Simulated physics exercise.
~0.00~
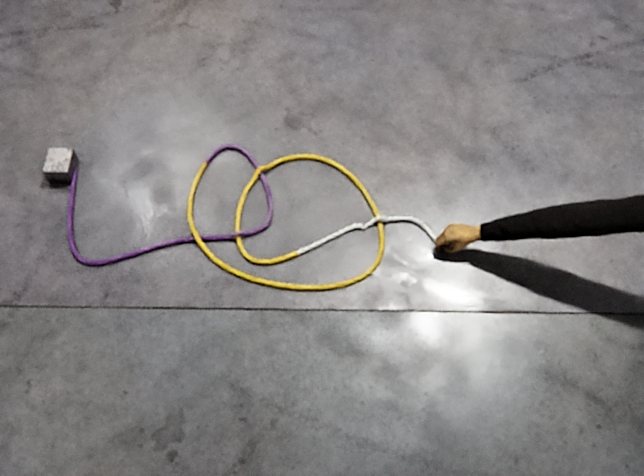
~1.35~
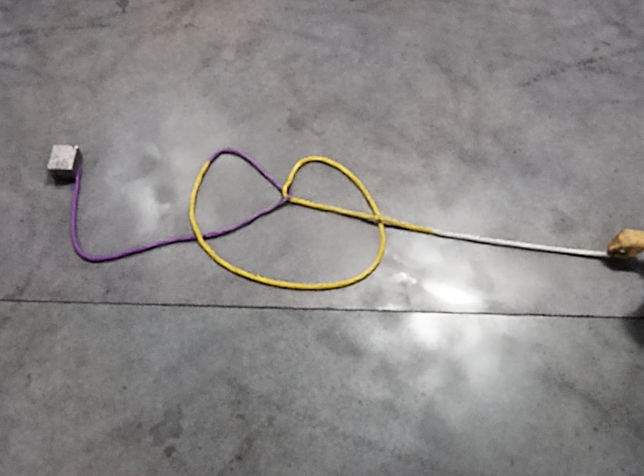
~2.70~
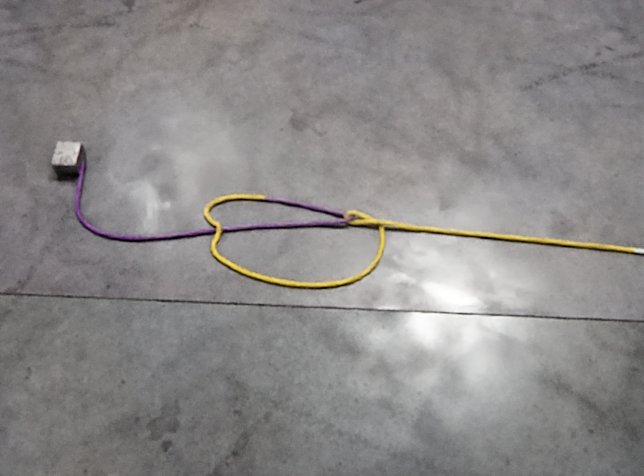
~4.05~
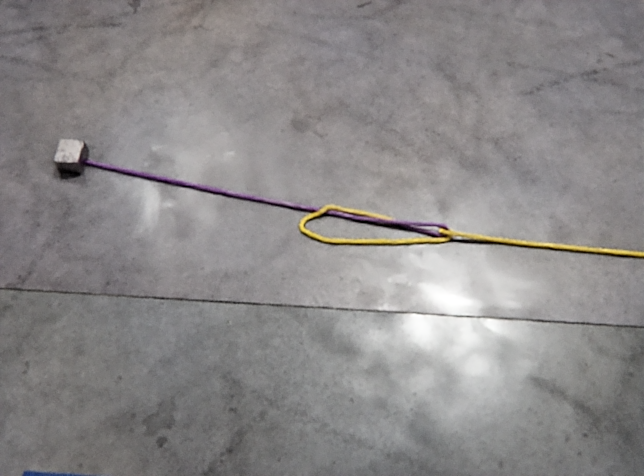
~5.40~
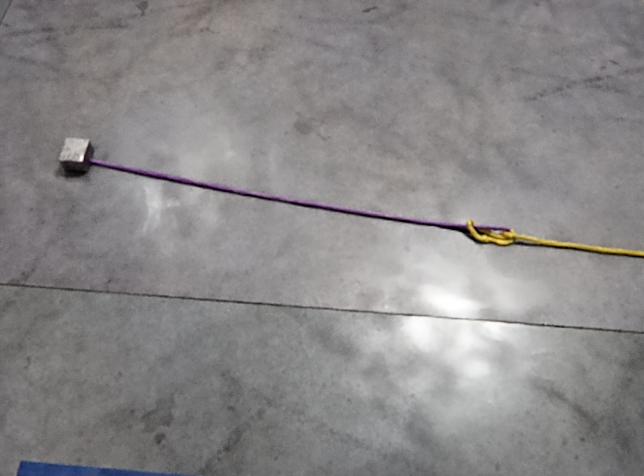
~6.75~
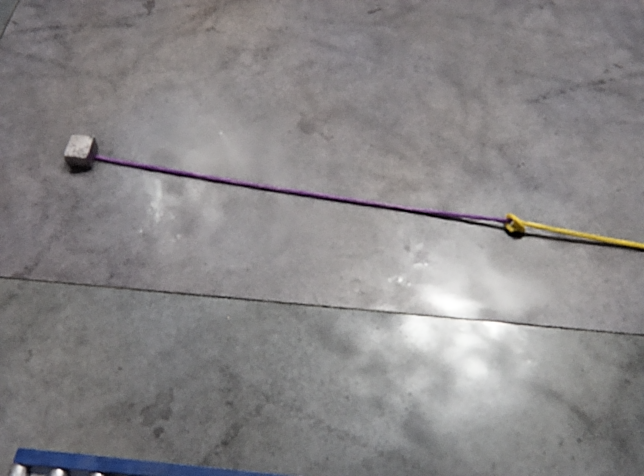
A looped purple and yellow rope is pulled right by a hand, tightening into a knot.
